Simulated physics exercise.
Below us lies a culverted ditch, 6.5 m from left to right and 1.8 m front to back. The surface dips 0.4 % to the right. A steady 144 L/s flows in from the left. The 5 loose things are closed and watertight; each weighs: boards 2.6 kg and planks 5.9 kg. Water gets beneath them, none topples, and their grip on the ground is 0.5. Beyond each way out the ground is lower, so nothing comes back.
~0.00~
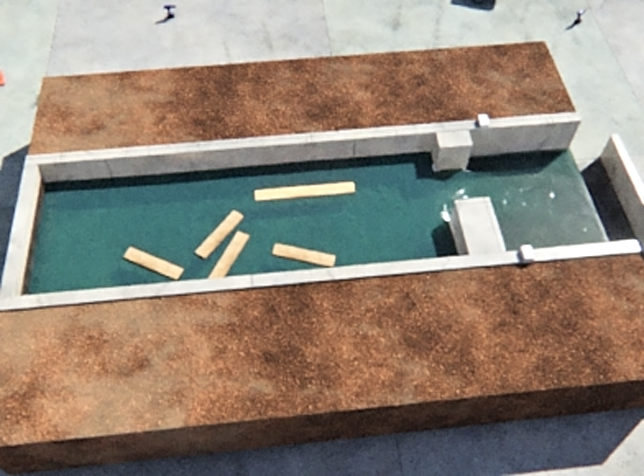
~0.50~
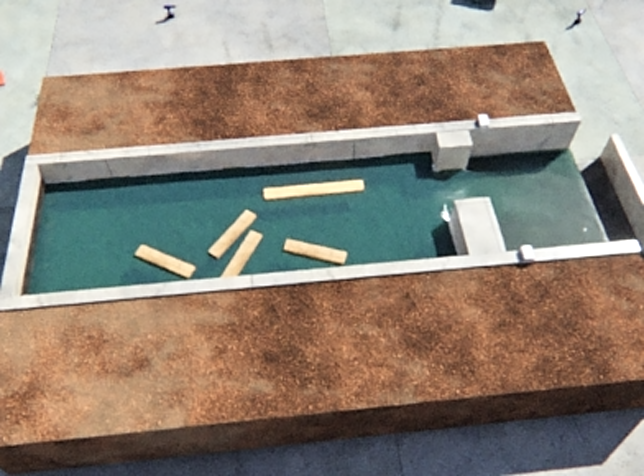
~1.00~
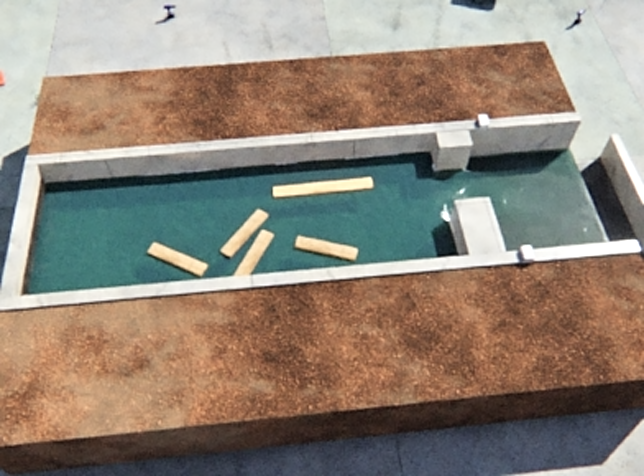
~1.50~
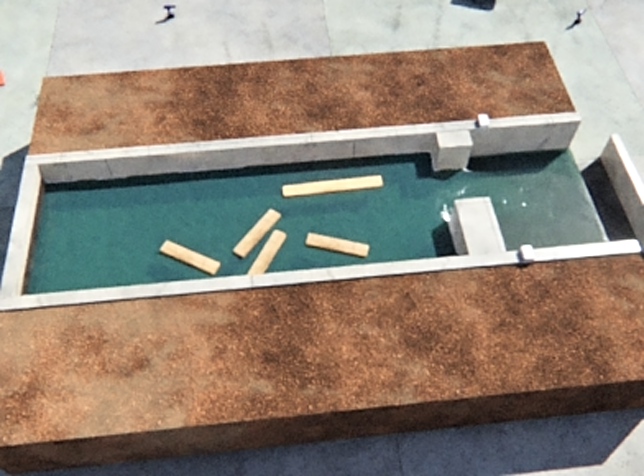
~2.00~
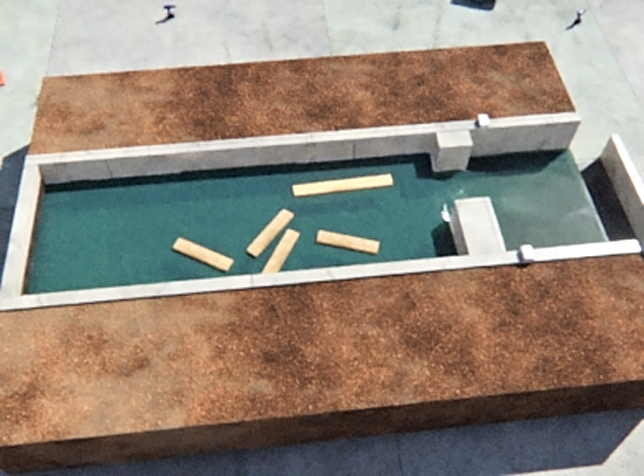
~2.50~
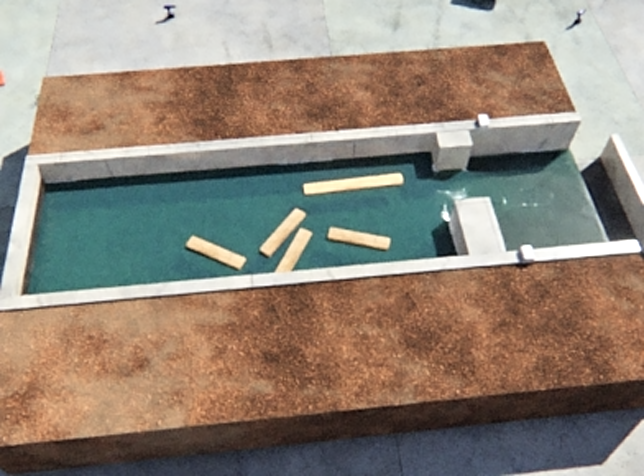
Five pale wooden boards floated slowly to the right together across the dark green water of a walled channel, keeping nearly the same spacing and angles, while the water rippled around a narrow gap.
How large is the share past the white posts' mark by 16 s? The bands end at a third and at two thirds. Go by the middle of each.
It is at least two thirds.
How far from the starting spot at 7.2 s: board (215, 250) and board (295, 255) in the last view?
In that order: 200 cm, 200 cm.
After 3.5 s 0 of 5 are over the mark; 5 afloat.
After 7.2 s 2 of 5 are over the mark; 3 afloat.
After 12.0 s 5 of 5 are over the mark; 0 afloat.
After 16.0 s 5 of 5 are over the mark; 0 afloat.
